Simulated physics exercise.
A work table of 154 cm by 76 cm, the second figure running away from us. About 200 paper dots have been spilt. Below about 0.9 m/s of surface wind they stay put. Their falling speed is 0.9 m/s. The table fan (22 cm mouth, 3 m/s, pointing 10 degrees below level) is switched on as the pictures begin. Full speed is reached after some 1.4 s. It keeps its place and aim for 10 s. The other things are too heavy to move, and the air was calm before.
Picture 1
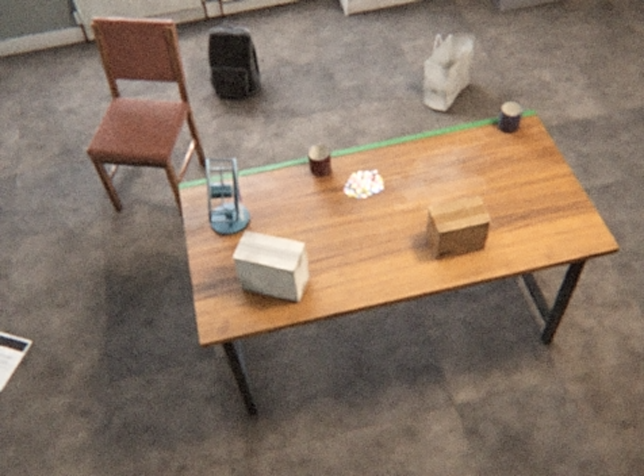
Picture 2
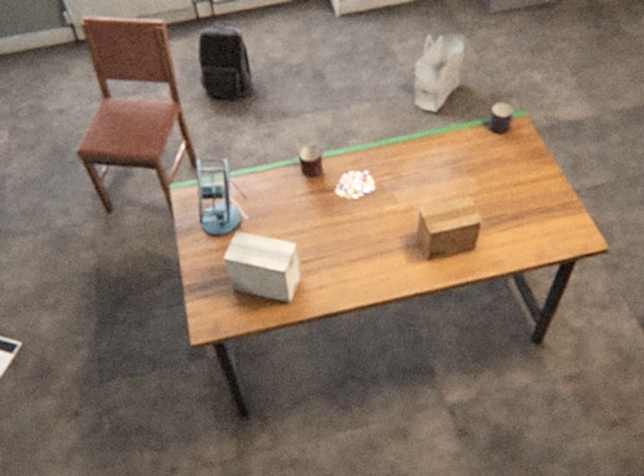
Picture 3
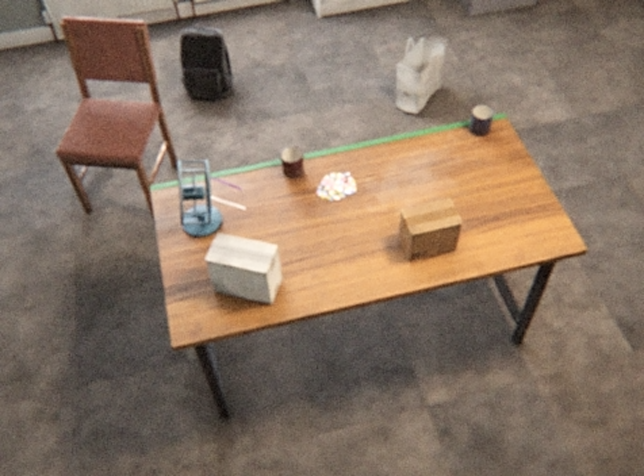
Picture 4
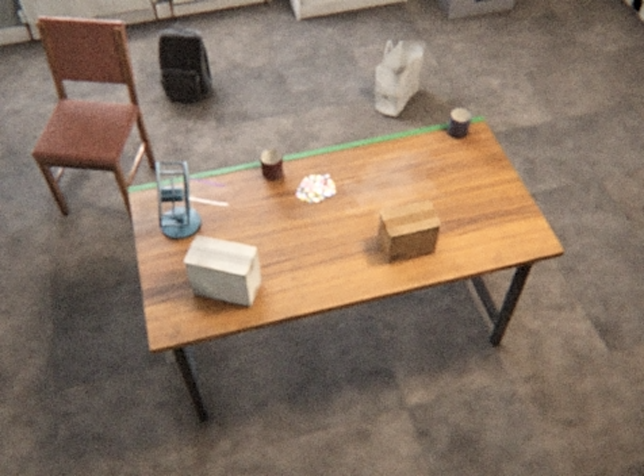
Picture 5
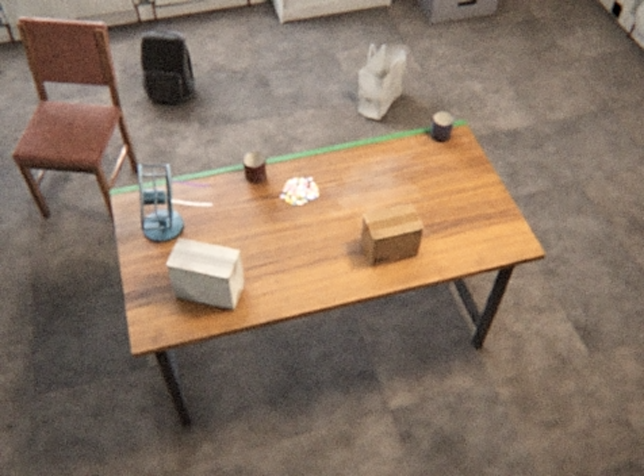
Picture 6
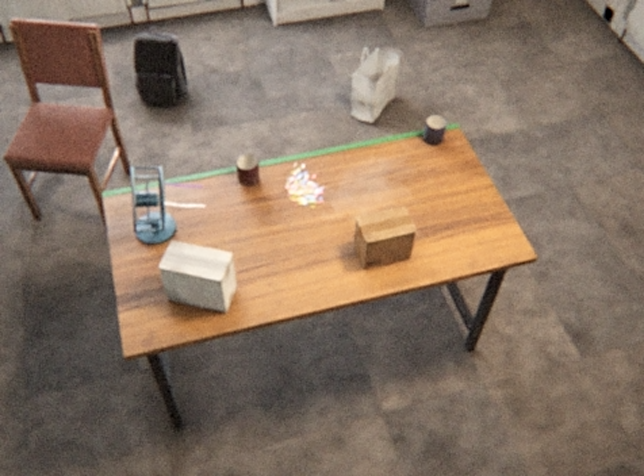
Thin pale strips stream out to the right from a blue fan on a wooden table as the view drifts, shifting everything left; then the pile of paper dots, motionless until now, spreads into a looser patch.
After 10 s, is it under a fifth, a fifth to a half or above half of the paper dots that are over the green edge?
Of the paper dots, above half end over the green edge.
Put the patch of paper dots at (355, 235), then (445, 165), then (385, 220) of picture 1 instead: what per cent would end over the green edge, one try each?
In turn about 0 %, 40 %, 0 %.
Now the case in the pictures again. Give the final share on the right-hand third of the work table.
About 0 %.
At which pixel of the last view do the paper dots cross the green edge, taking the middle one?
At about (363, 142).
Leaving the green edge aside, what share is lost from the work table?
Near 20 %.
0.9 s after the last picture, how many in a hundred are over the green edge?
About 70 %.
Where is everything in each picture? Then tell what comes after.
The middle of the paper dots is near (364, 184), none has stirred yet and the mouth of the table fan is at (222, 191), in the first picture.
The middle of the paper dots is near (356, 184), none has stirred yet and the green edge is centred on (352, 147), in the second picture.
The middle of the paper dots is near (337, 185), none has stirred yet, the top of a mug is at (292, 154) and the top of a box is at (432, 216), in the third picture.
The middle of the paper dots is near (317, 187) and none has stirred yet, in the fourth picture.
The middle of the paper dots is near (300, 190) and none has stirred yet, in the fifth picture.
The middle of the paper dots is near (304, 188), the farthest in sight from the table fan is at (321, 188) and about 75 % have left their places, in the sixth picture.
Then, 0.9 s after the last picture, 74 % are over the green edge; 61 % have settled or left.
Then, 2.1 s after the last picture, 77 % are over the green edge; 98 % have settled or left.
Then, 4.4 s after the last picture, 77 % are over the green edge; 100 % have settled or left.
Then, 8.9 s after the last picture, at the end, 77 % are over the green edge.
